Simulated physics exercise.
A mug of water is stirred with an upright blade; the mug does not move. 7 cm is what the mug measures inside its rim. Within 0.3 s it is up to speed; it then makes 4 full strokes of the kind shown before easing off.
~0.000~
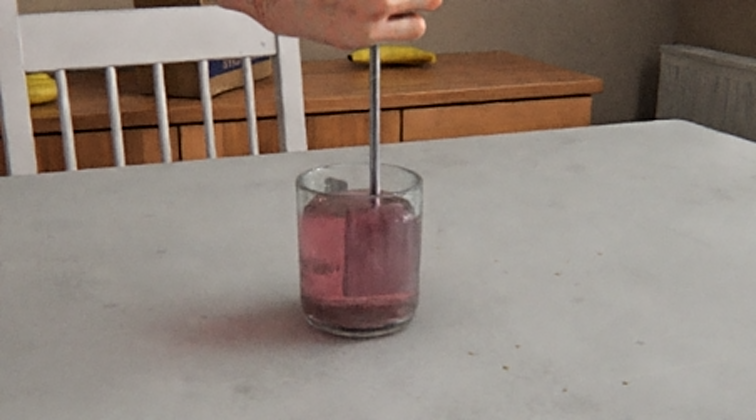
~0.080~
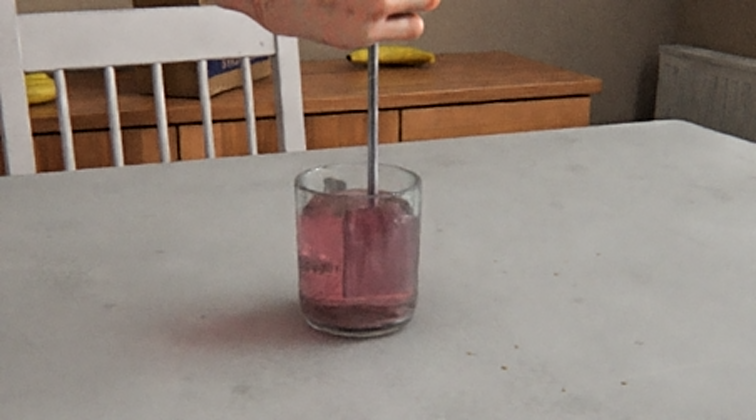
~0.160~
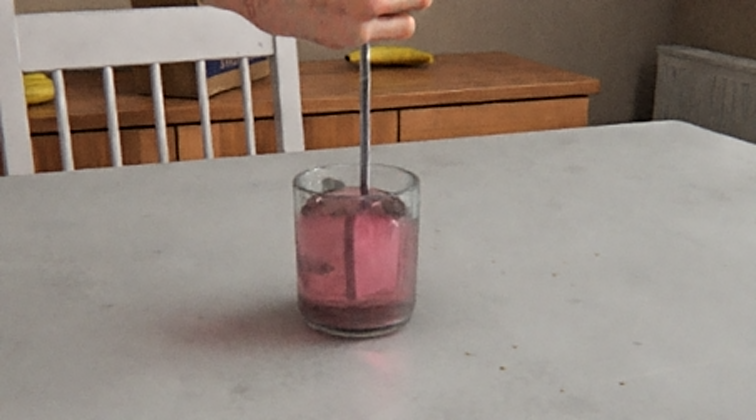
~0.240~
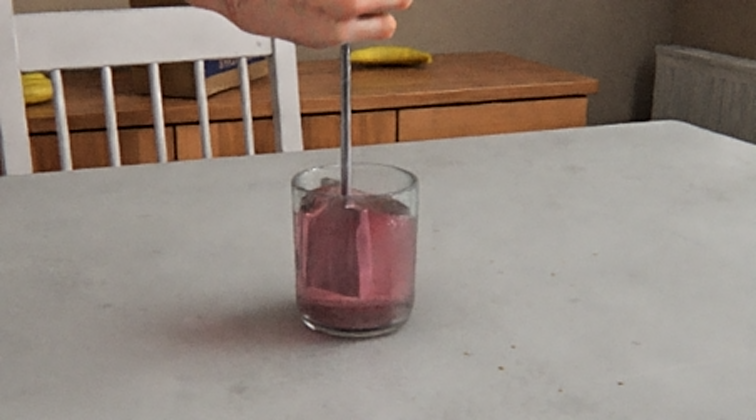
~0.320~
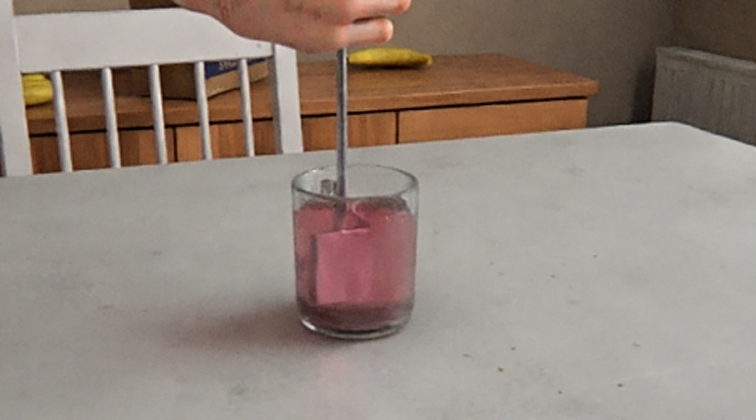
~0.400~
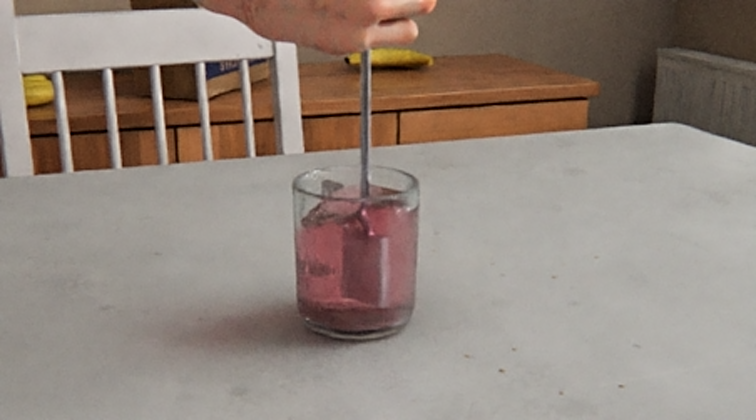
A hand at the top edge holds a thin grey rod upright in a clear glass of pink liquid, seen from slightly above across a pale grey table. Behind stand a white slatted chair at left, a wooden cabinet with something yellow on top, and a white radiator at right. The rod shifts left, then back right, turning a flat blade in the rippling liquid, while glass and camera stay still.
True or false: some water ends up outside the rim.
False.
Then, 0.70 s in, 0 ml is over the rim.
Then, 1.00 s in, 0 ml is over the rim.
Then, 1.30 s in, 0 ml is over the rim.
Then, 1.60 s in, 0 ml is over the rim.
Finally, 0 ml is over the rim.
